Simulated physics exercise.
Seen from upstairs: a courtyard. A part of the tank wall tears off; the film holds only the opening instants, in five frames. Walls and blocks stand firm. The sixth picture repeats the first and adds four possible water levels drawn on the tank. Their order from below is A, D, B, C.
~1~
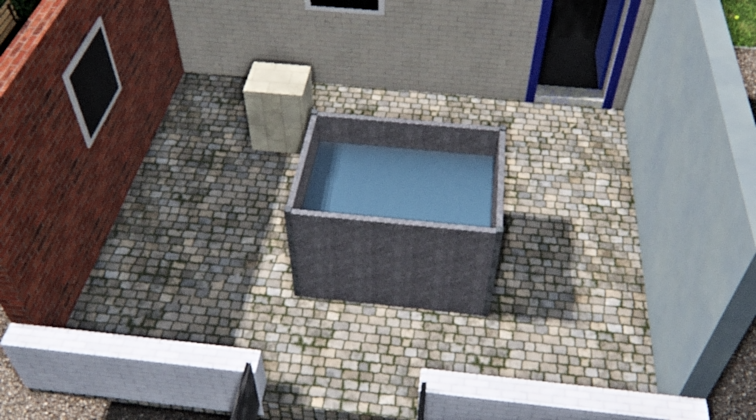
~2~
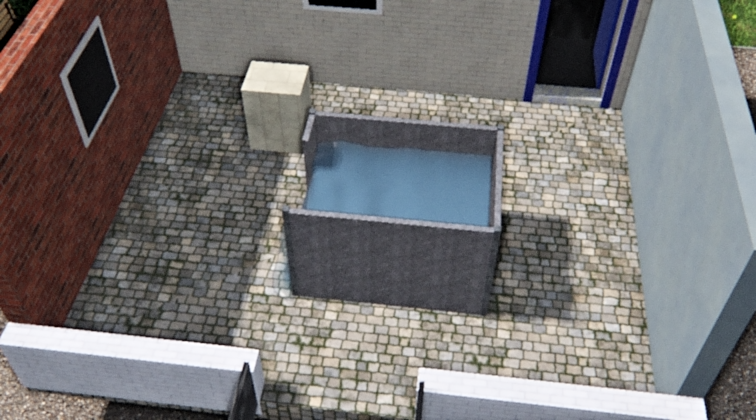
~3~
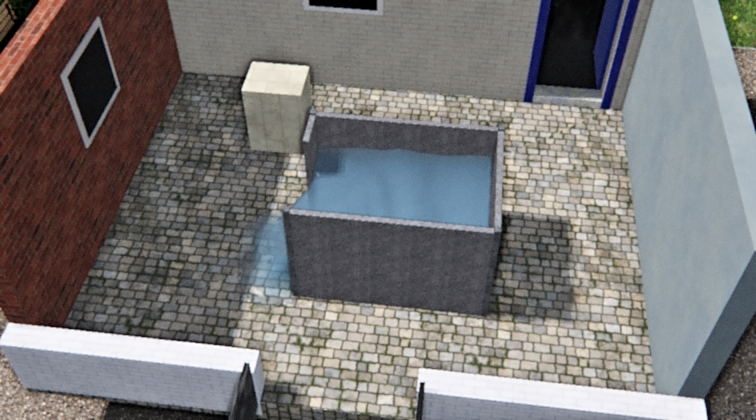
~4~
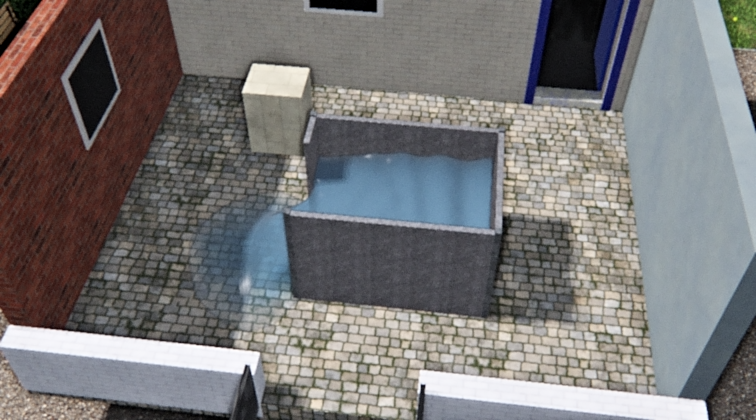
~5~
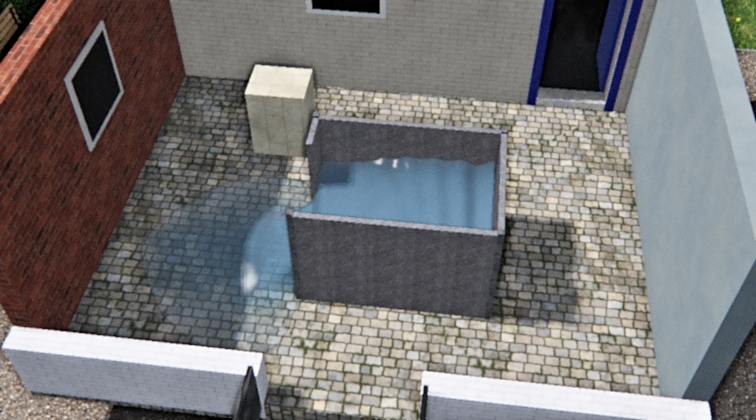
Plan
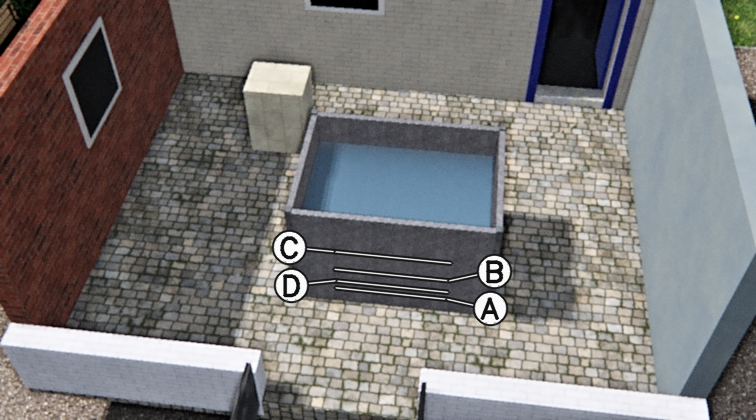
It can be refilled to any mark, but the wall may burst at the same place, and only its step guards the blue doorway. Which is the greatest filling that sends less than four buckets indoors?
It is C.
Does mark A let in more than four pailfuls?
No.
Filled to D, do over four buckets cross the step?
No, that is safe.
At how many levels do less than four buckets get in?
All four.
On the marked copy, A at (391, 293); B at (391, 275); C at (391, 257); D at (391, 286); from the bottom up A, D, B, C.
With A, nothing gets over.
With B, nothing gets over.
With C, a bucket or two gets in.
With D, nothing gets over.
